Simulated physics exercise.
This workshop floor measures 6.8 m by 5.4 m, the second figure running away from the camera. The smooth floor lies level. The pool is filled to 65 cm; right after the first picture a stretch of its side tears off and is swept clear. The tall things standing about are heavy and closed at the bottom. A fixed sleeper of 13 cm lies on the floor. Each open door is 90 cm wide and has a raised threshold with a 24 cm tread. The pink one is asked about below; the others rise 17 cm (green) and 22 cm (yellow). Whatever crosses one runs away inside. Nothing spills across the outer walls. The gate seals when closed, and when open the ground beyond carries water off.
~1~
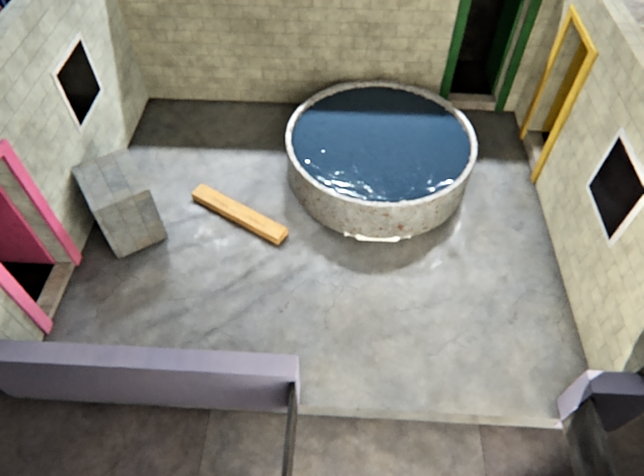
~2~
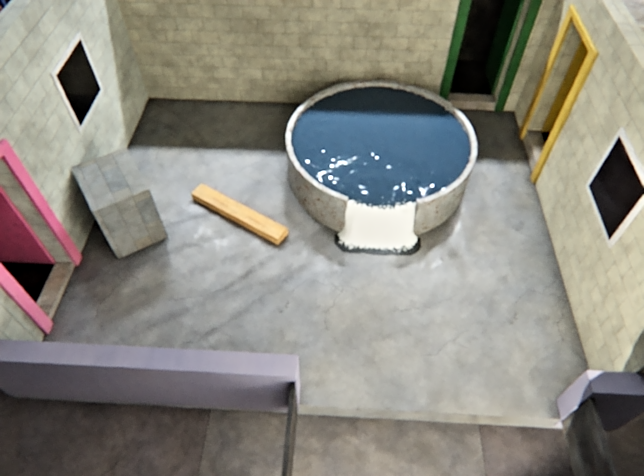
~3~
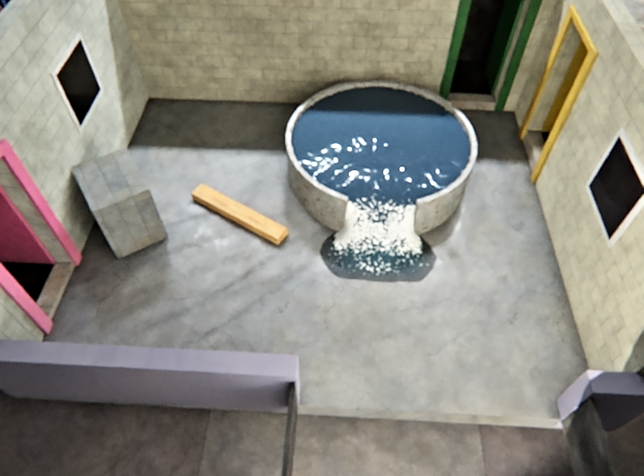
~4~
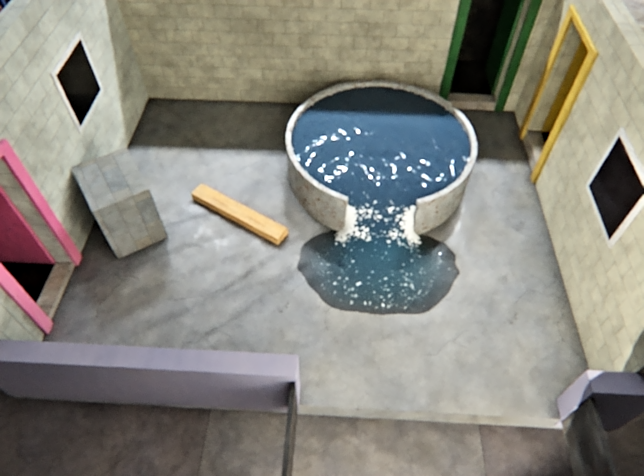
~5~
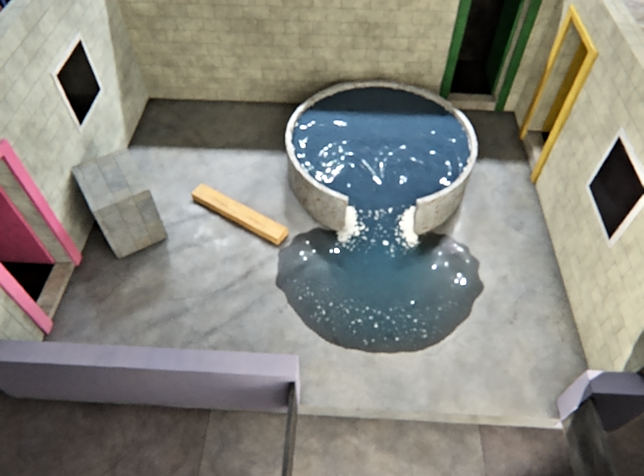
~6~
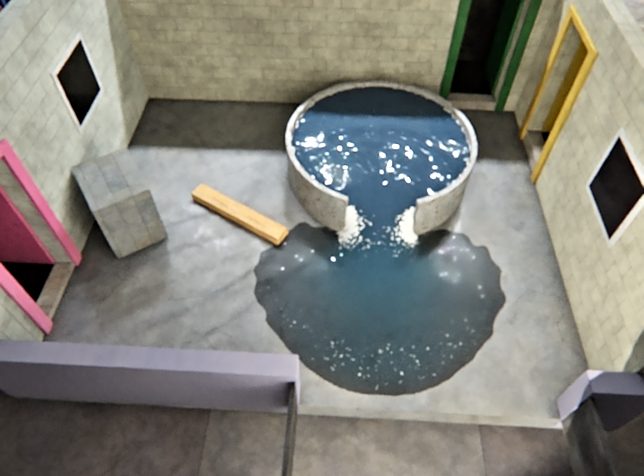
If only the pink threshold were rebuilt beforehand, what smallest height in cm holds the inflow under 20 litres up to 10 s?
Close to 10.5 cm is just enough.
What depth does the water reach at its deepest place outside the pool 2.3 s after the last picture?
Up to some 24 cm.
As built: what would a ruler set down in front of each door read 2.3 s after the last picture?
In cm: Pink 10, green 0, yellow 0.
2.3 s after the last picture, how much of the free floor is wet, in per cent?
About 40 per cent.
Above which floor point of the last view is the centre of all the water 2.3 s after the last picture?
Around (364, 201).
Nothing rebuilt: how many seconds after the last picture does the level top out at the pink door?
Around 5.5 s.
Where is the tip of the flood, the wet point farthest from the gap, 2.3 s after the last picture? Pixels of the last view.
Around (31, 370).
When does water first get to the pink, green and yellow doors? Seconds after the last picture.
Pink 2.0 s, green 7.0 s, yellow 5.0 s.
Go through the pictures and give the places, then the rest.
Still water, 65 cm deep, in the pool at (380, 140); the pink door at (29, 249) is dry, in the first frame.
The front is at (401, 252), 0.3 m from the gap at (379, 227); 0.2 m2 of floor is wet, 65 cm left at the back, in the second frame.
The gap is at (379, 228), the front 0.7 m out at (415, 277); the back of the pool holds 65 cm, in the third frame.
Water pours out at (379, 229) and has run 1.2 m, to (372, 309); about 6 cm deep outside, 65 cm at the back, in the fourth frame.
Water pours out at (379, 228) and has run 1.8 m, to (392, 347); about 5 cm deep outside, 65 cm at the back, in the fifth frame.
The front is at a hidden place, 2.3 m from the gap at (379, 228); 5.2 m2 of floor is wet, 65 cm left at the back; 2.7 m in a straight line remain to the pink door at (29, 249), in the sixth frame.
Then, 0.7 s after the last picture water covers 30 % of the floor, deepest (34 cm) near (371, 244); it has not reached the pink door.
Then, 2.3 s after the last picture water covers 40 % of the floor, deepest (24 cm) near (371, 244); 10 cm at the pink door, 0 litres in over its 9 cm threshold.
Then, 9.3 s after the last picture water covers 75 % of the floor, deepest (10 cm) near (371, 244); 9 cm at the pink door, 36 litres in over its 9 cm threshold.
At the pink door as built, the water peaked near 14 cm, 5.3 s after the last picture.
With a threshold of 9 cm, 36 litres would have come in within the 10 s; with 12 cm, 10 litres. So under 20 litres takes about 10.5 cm.
